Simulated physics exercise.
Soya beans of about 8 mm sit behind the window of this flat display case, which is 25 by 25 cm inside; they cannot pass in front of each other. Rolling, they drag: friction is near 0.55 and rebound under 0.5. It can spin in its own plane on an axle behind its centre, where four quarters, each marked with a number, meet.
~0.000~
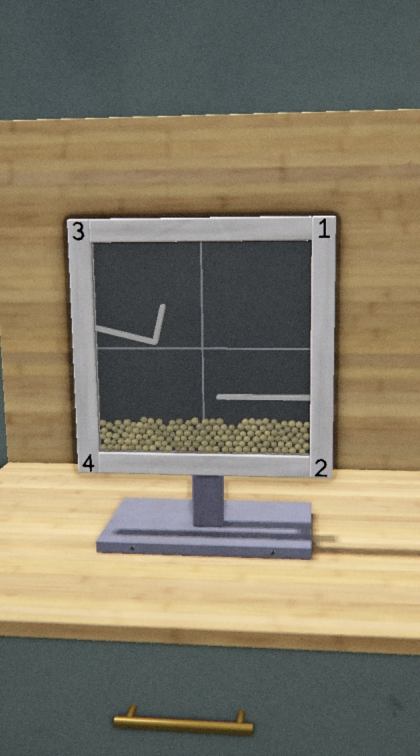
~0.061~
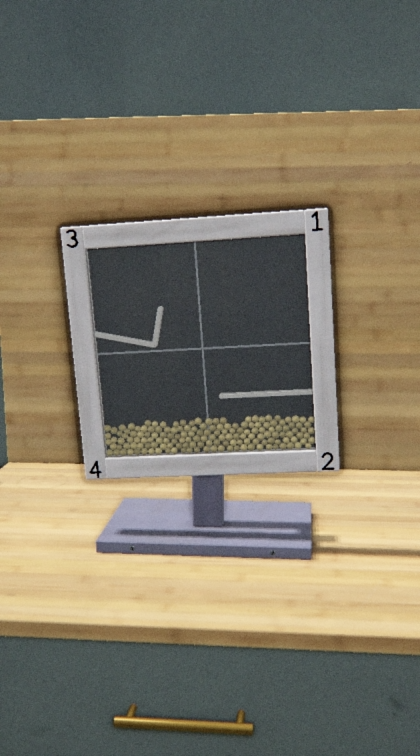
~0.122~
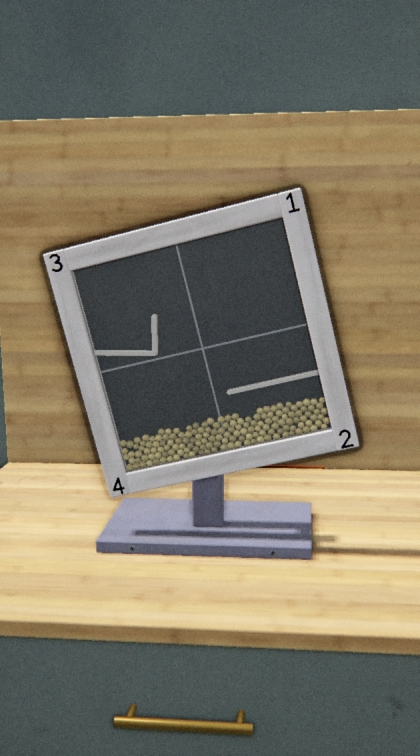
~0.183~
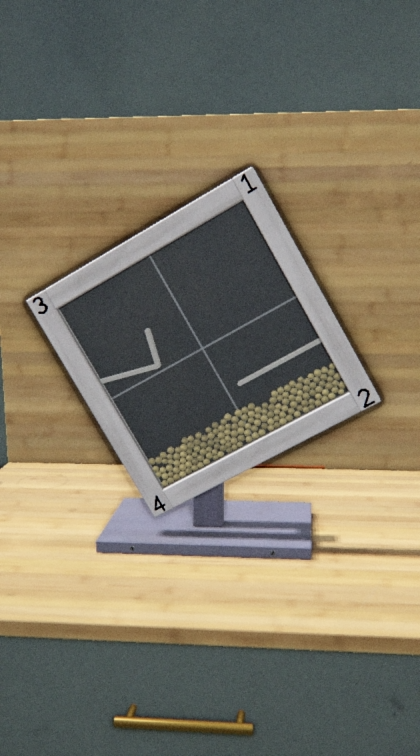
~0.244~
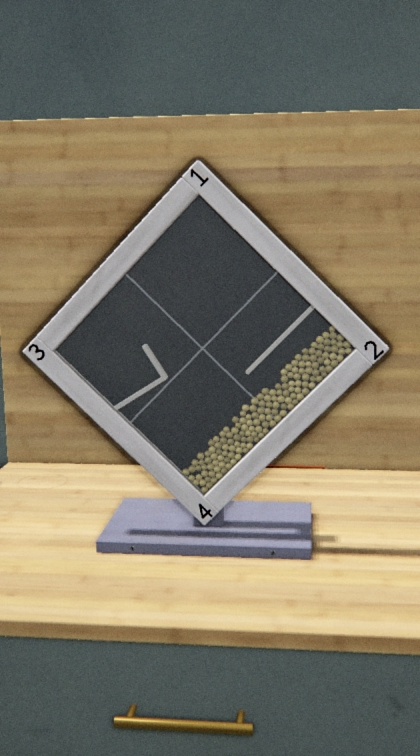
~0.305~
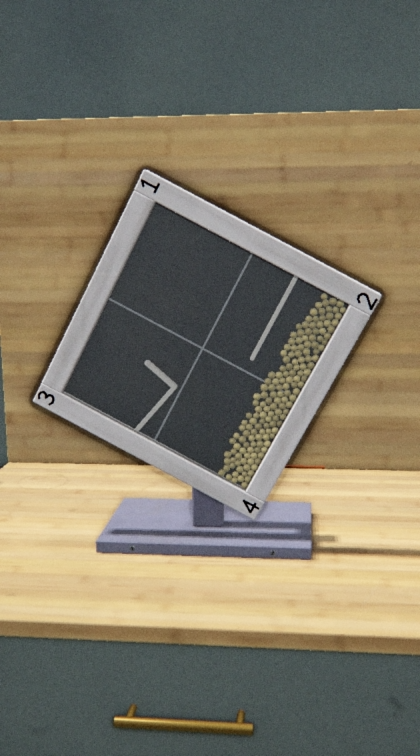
A square, glass-fronted case on a stand turned anticlockwise, slowly at first, well past standing on one corner, while the pale beans inside stayed banked along the edge that had been the bottom.
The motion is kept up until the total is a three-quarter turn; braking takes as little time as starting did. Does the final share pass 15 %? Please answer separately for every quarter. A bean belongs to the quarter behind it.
No. 1: Yes; no. 2: Yes; no. 3: No; no. 4: No.
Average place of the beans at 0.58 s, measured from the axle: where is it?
Roughly 9 cm to the right of the axle and 2 cm beneath it.
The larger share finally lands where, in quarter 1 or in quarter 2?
That would be quarter 1.
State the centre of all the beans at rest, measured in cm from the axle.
Offset from axle: Approx. 2 cm right, 10 cm below.
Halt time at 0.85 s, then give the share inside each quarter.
Quarter 1: 20; quarter 2: 0; quarter 3: 10; quarter 4: 65.
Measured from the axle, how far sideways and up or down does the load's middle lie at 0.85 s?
The middle is around 4 cm right of the axle and some 3 cm higher than it.
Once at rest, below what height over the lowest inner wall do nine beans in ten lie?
Height: Approx. 5 cm.
After 0.58 s, it has turned 136°, the beans' middle is 9 cm right of and 2 cm below the axle; by quarter, no. 2, 5 %, no. 3, 10 %, no. 4, 85 %.
After 0.85 s, it has turned 208°, the beans' middle is 4 cm right of and 3 cm above the axle; by quarter, no. 1, 20 %, no. 3, 10 %, no. 4, 65 %.
After 1.15 s, it has turned 270°, the beans' middle is 1 cm right of and 9 cm below the axle; by quarter, no. 1, 50 %, no. 2, 50 %, no. 4, 5 %.
Settled by 1.9 s, no. 1, 55 %, no. 2, 45 %, no. 3, 0 %, no. 4, 0 %.
